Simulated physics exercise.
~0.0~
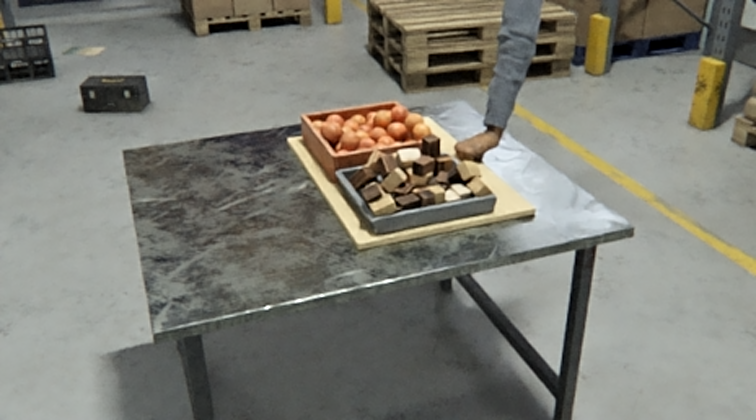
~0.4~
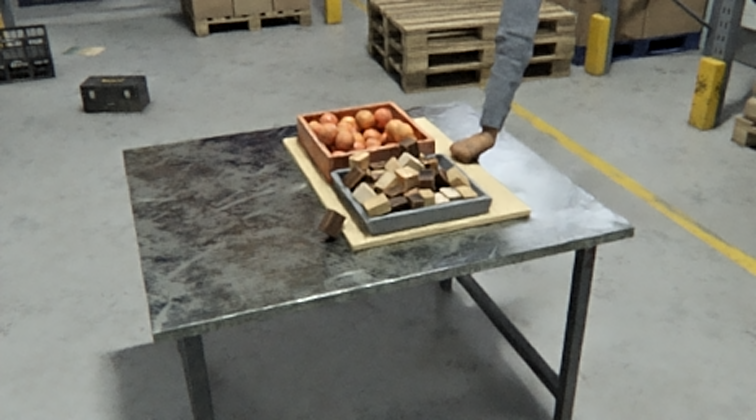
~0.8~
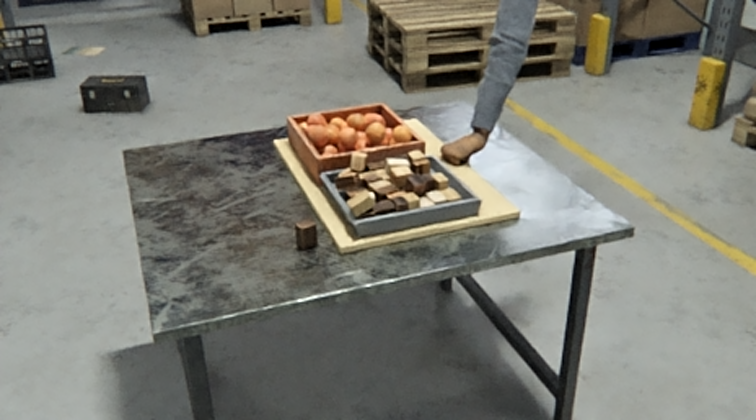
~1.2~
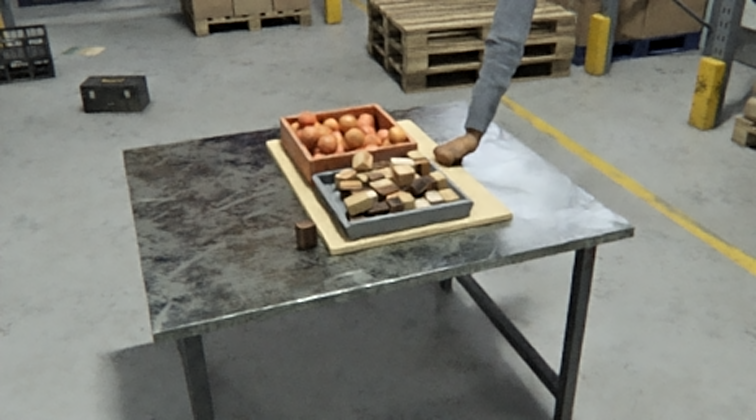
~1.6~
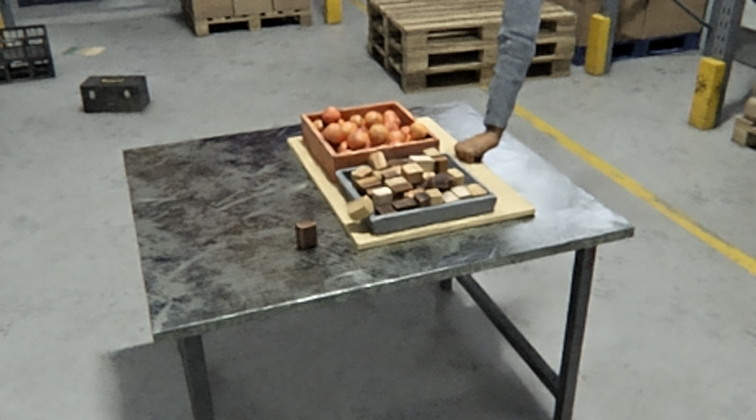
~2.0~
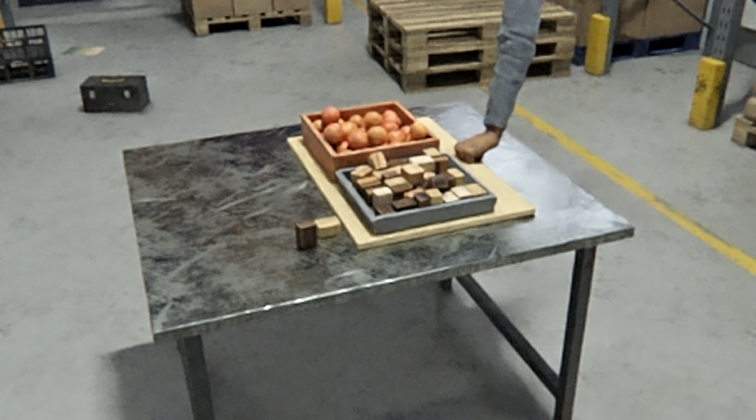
A hand shook a board holding an orange box of round orange fruit and a grey box of wooden blocks from side to side on a metal table, and two blocks fell out onto the tabletop while the fruit stayed in.
